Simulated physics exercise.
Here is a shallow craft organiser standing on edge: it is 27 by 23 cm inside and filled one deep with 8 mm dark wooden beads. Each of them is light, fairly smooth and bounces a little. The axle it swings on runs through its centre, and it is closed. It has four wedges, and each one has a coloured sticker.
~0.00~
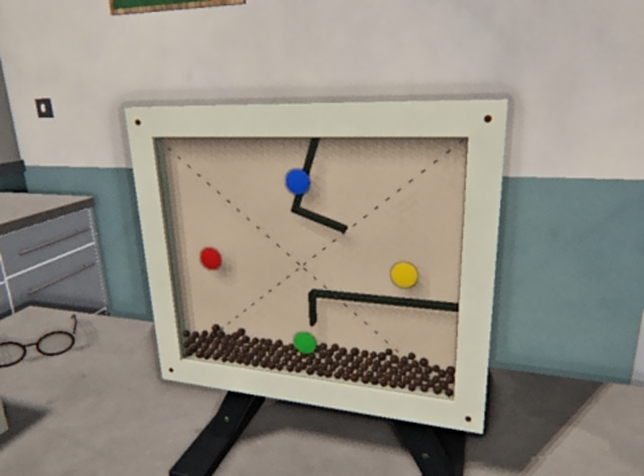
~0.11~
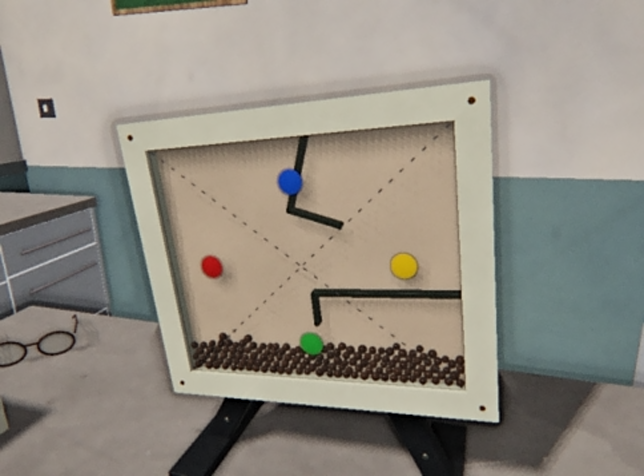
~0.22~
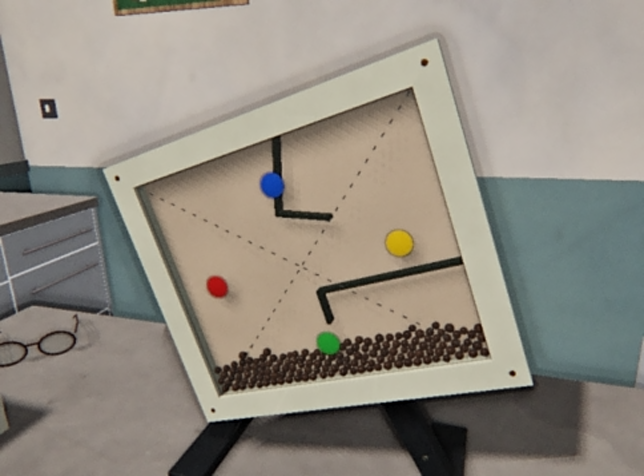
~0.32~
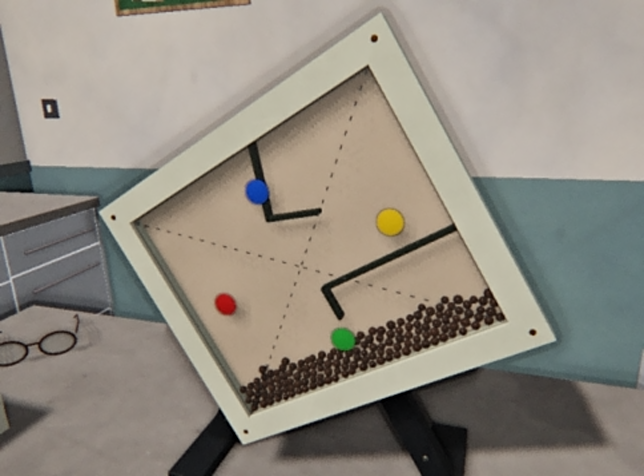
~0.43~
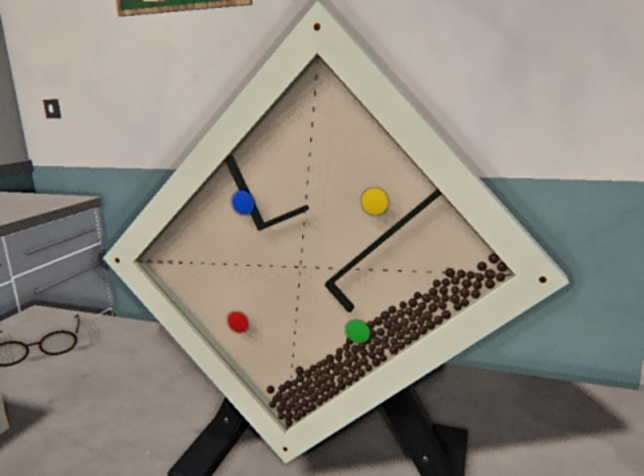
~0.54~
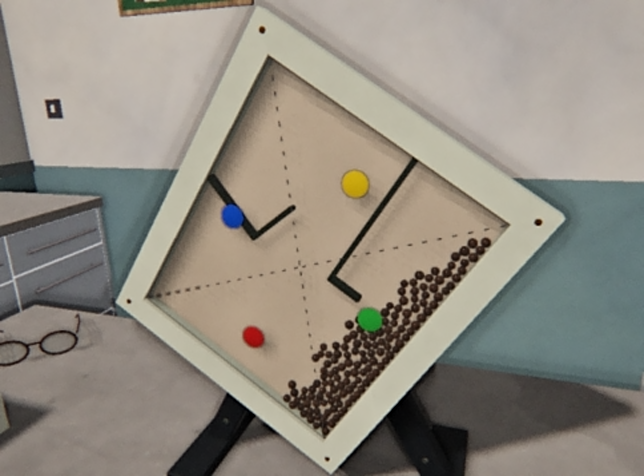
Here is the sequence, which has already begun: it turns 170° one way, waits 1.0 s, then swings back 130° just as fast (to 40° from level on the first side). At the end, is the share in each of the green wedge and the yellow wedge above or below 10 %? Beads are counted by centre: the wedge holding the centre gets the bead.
Green wedge: Above; yellow wedge: Below.
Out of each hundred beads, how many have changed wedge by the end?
70 %.
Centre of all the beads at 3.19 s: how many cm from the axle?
The middle sits around 4 cm left of it and 11 cm below it.
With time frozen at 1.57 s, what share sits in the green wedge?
I'd guess near 0 in a hundred.
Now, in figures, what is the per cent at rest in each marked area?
Red wedge 75, blue wedge 0, green wedge 25, yellow wedge 0.
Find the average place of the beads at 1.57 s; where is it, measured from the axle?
Position estimate: Right 9 cm, below 7 cm.
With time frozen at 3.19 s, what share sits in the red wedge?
About 55 per cent.
By 1.57 s, it stands 170° anticlockwise; the beads' middle is 9 cm right of and 7 cm below the centre; red 65 %, blue 35 %.
By 3.19 s, it stands 104° anticlockwise; the beads' middle is 4 cm left of and 11 cm below the centre; red 55 %, blue 45 %.
By 3.80 s, it stands 40° anticlockwise; the beads' middle is 6 cm left of and 10 cm below the centre; red 80 %, green 20 %.
Settled by 4.5 s, it stands 40° anticlockwise; red 75 %, blue 0 %, green 25 %, yellow 0 %.
